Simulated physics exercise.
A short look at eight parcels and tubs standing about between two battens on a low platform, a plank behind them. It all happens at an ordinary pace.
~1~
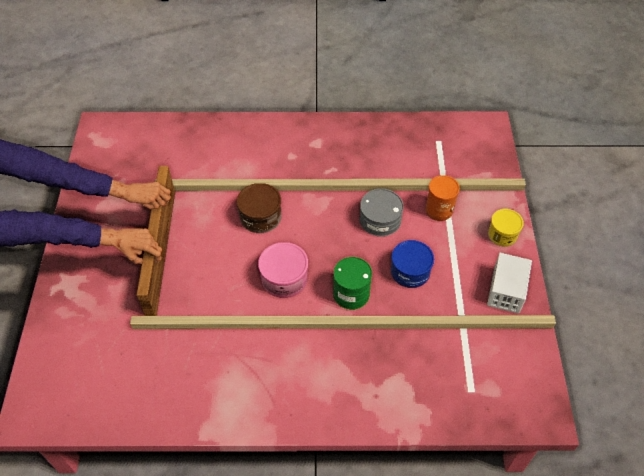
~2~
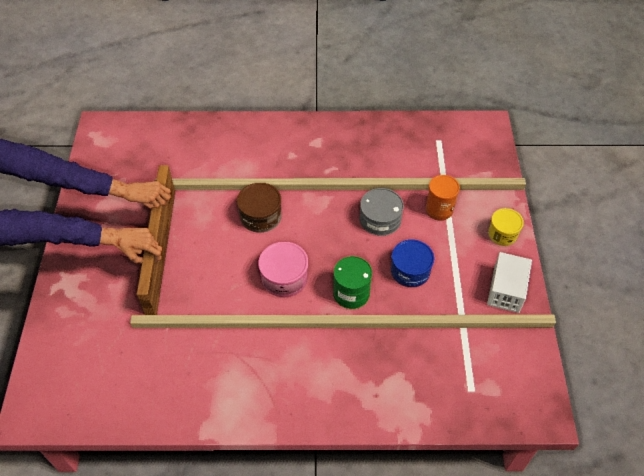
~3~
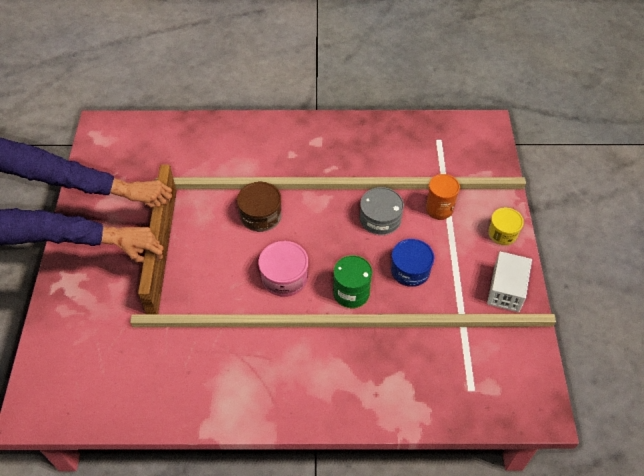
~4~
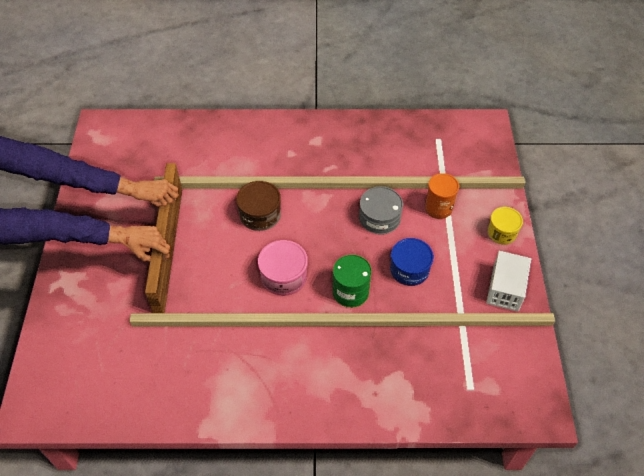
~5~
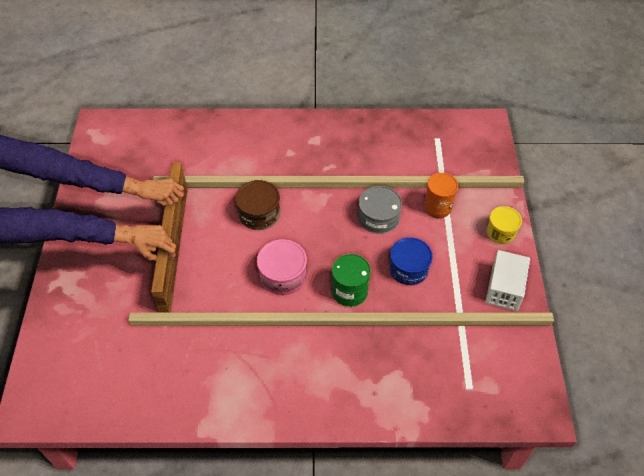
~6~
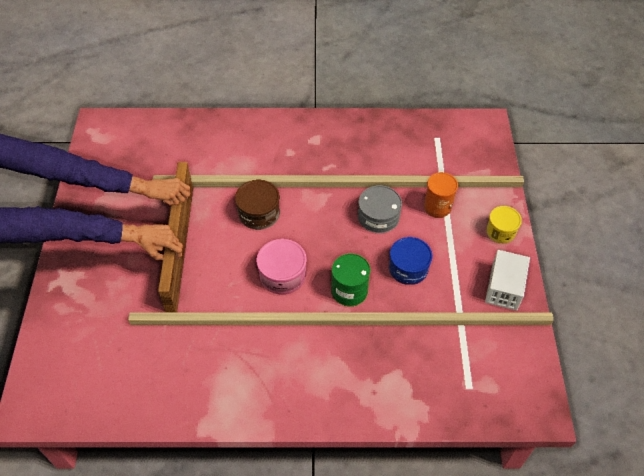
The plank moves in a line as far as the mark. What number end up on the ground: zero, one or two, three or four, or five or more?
In the end the number that fall off is one or two.
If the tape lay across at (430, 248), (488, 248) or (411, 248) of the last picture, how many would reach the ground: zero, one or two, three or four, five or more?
In that order: None at all; three to four; no fall at all.
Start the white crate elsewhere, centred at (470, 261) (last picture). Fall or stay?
From there it comes down.
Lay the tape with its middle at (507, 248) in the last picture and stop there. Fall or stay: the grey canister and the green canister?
The grey canister tumbles off, the green canister survives.
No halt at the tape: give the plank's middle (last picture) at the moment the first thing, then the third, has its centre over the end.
About (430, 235), then (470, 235).
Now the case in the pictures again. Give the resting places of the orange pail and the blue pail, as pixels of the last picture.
About (499, 187), and the other about (521, 253).
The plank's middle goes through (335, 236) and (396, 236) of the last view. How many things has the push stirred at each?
At the one place 4, at the other 6.
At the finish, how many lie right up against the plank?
It touches 2.
A little later, none off yet; yellow pail at rest near (503, 225); white crate at rest near (507, 280); orange pail at rest near (440, 196).
Next, none off yet; yellow pail at rest near (503, 225); white crate at rest near (507, 280); orange pail shifted about its own width near (482, 191).
When it is over, the number that fall off is one or two; down, yellow pail.
